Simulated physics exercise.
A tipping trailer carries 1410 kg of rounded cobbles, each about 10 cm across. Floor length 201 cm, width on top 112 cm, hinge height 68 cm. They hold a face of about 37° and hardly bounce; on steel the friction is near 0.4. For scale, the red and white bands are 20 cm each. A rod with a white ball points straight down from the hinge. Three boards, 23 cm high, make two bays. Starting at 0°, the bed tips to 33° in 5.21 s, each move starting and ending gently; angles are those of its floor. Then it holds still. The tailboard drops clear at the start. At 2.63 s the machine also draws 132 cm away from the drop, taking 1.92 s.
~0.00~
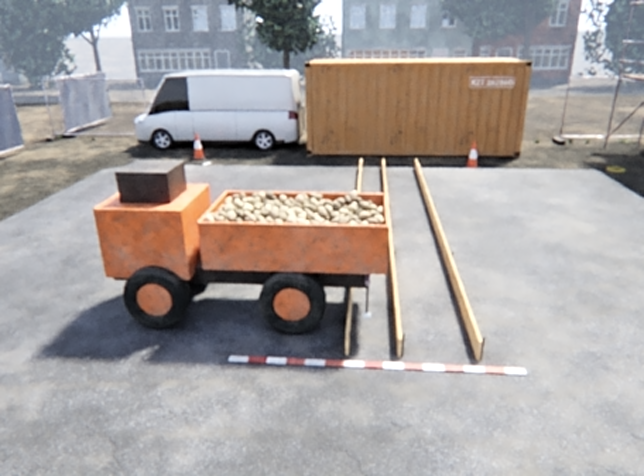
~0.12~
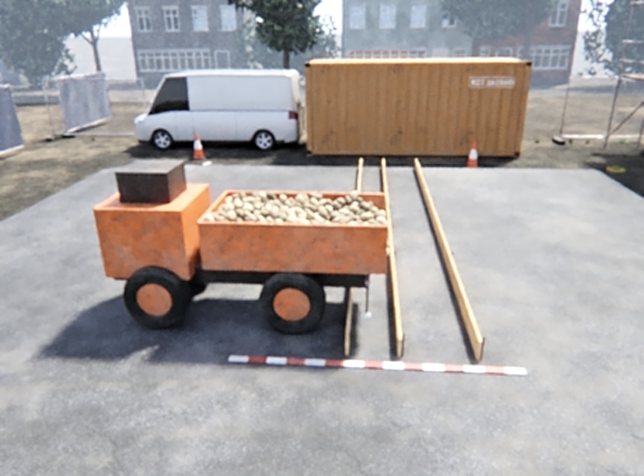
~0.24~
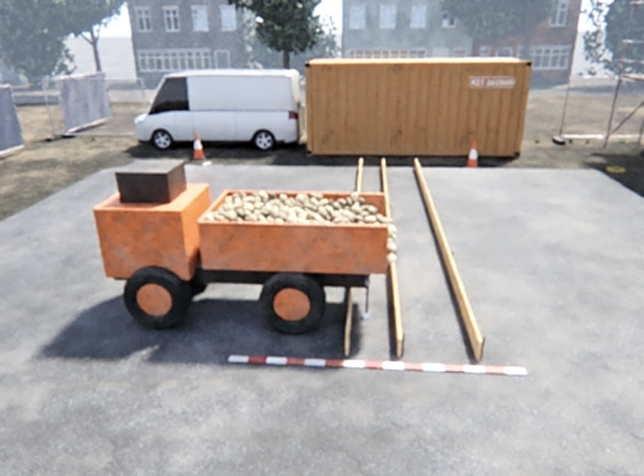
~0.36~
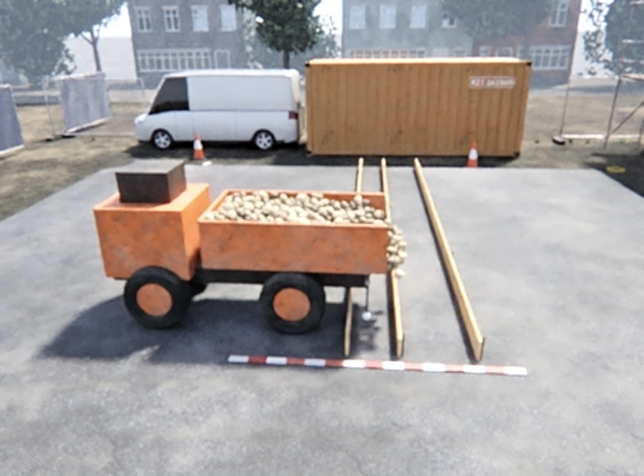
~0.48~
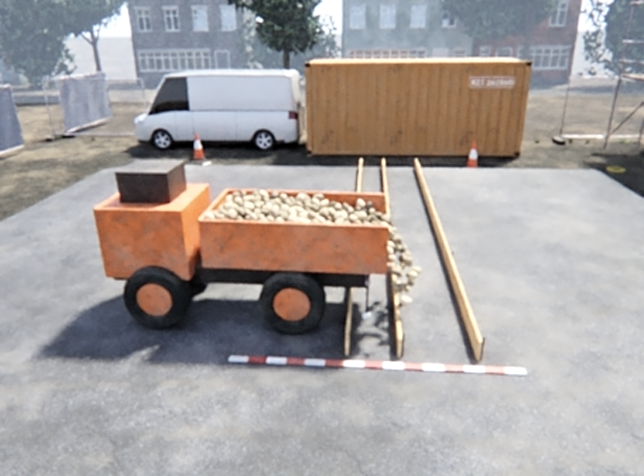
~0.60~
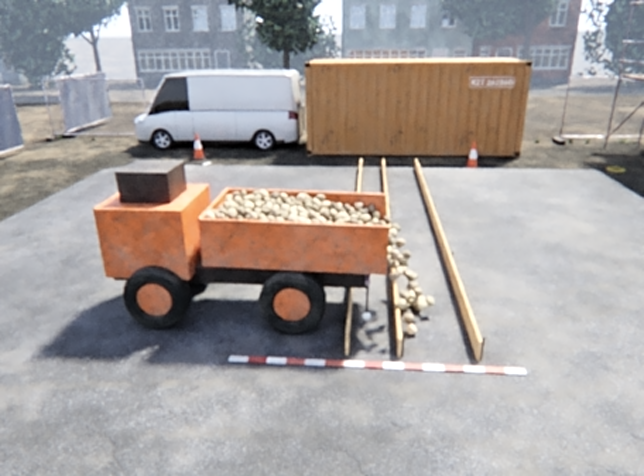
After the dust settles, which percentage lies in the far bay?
About 30 per cent.
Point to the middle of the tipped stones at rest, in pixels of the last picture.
Their middle is at about (364, 300).
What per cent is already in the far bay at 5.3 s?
Some 30 per cent.
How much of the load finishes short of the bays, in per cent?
Near 40 in a hundred.
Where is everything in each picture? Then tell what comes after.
The bed is at 0°, its lip at (386, 274); the top of the load is at (288, 199), in the first frame.
Lip at (386, 274), floor tilted 0°, highest stones at (288, 199); the stones move at 0.1 m/s on average, in the second frame.
Lip at (386, 274), floor tilted 0°, highest stones at (274, 199); 2 % has left, in the third frame.
The bed is at 0°, its lip at (386, 274); the top of the load is at (273, 199); 3 % has left, in the fourth frame.
Lip at (386, 274), floor tilted 1°, highest stones at (268, 197); 4 % has left, in the fifth frame.
Lip at (386, 274), floor tilted 1°, highest stones at (257, 198); 5 % has left, in the sixth frame.
After 3.9 s the floor is at 28°; 27 % in the bed, 16 % short of the bays, 26 % in the near bay, 31 % in the far bay; the foremost stones are at (460, 305).
After 5.3 s the floor is at 33°; 0 % in the bed, 42 % short of the bays, 26 % in the near bay, 31 % in the far bay; the foremost stones are at (460, 305).
After 5.7 s the floor is at 33°; 0 % in the bed, 42 % short of the bays, 26 % in the near bay, 31 % in the far bay; the foremost stones are at (460, 305).
After 8.6 s the floor is at 33°; 0 % in the bed, 42 % short of the bays, 26 % in the near bay, 31 % in the far bay; the foremost stones are at (460, 305).
